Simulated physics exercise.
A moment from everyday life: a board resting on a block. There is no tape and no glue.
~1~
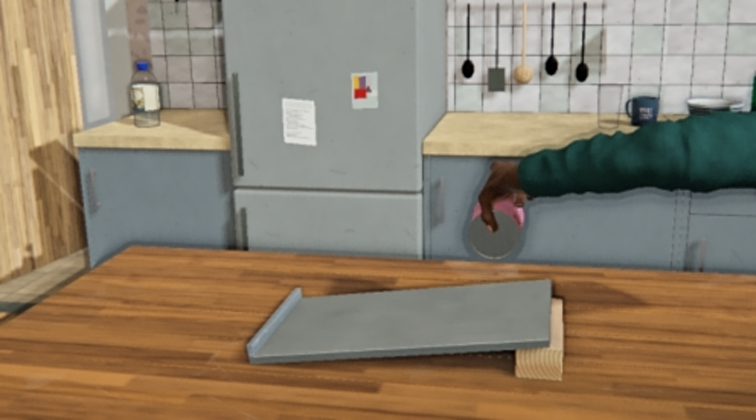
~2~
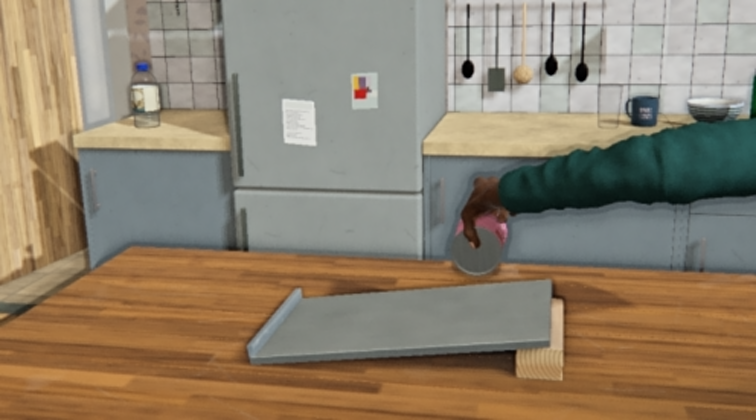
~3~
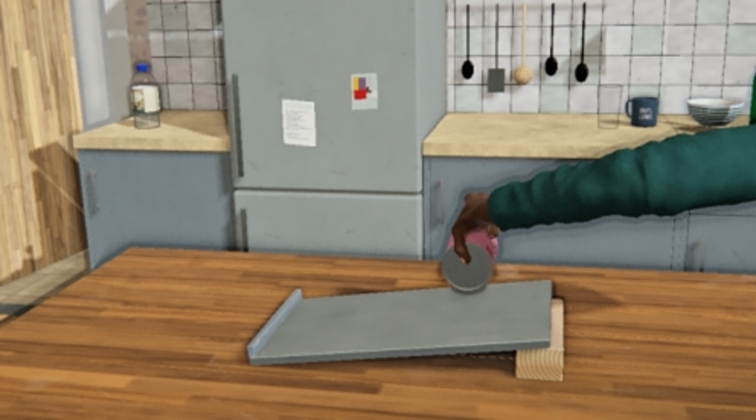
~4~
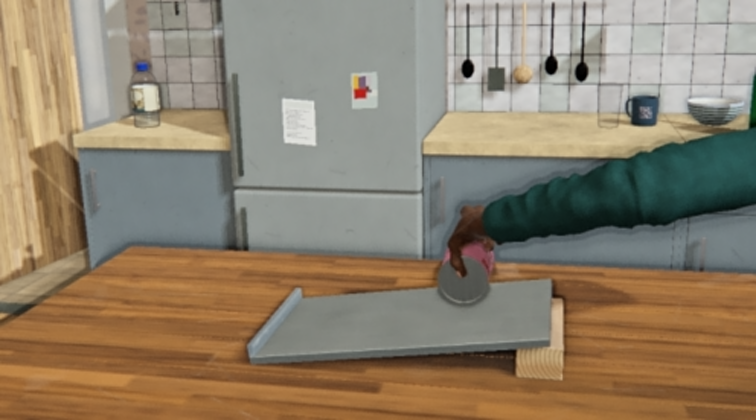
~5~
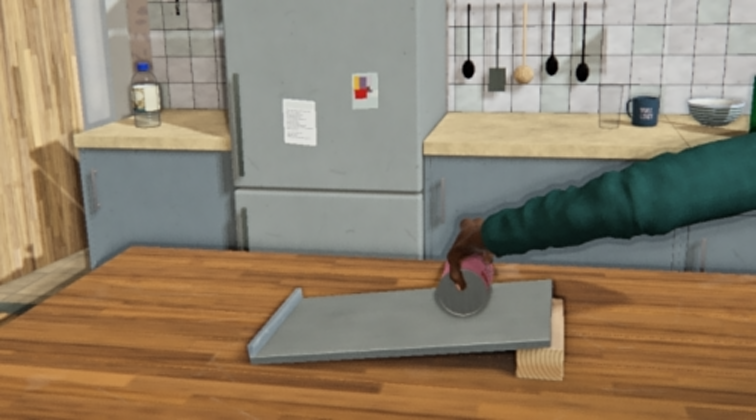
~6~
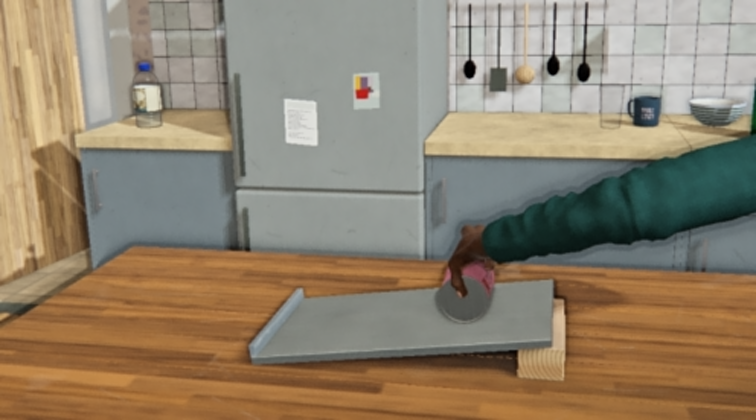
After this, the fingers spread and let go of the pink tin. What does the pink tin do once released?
The pink tin moves down the slope.
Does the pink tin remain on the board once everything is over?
At the end, the pink tin remains up there.
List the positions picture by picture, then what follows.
In the first picture, coming down; pink tin (496, 226).
In the second picture, coming down; pink tin (479, 242).
In the third picture, coming down; pink tin (470, 257).
In the fourth picture, coming down; pink tin (466, 270).
In the fifth picture, coming down; pink tin (466, 282).
In the sixth picture, set down, still held; pink tin (466, 288).
Then, 0.70 s later than the last frame, pink tin moved well along near (387, 295).
Then, 1.00 s later than the last frame, pink tin moved well along near (295, 300).
When it is over, moved from the start, pink tin. End places, in pixels of the last picture, pink tin near (297, 302). The pink tin runs down the board.
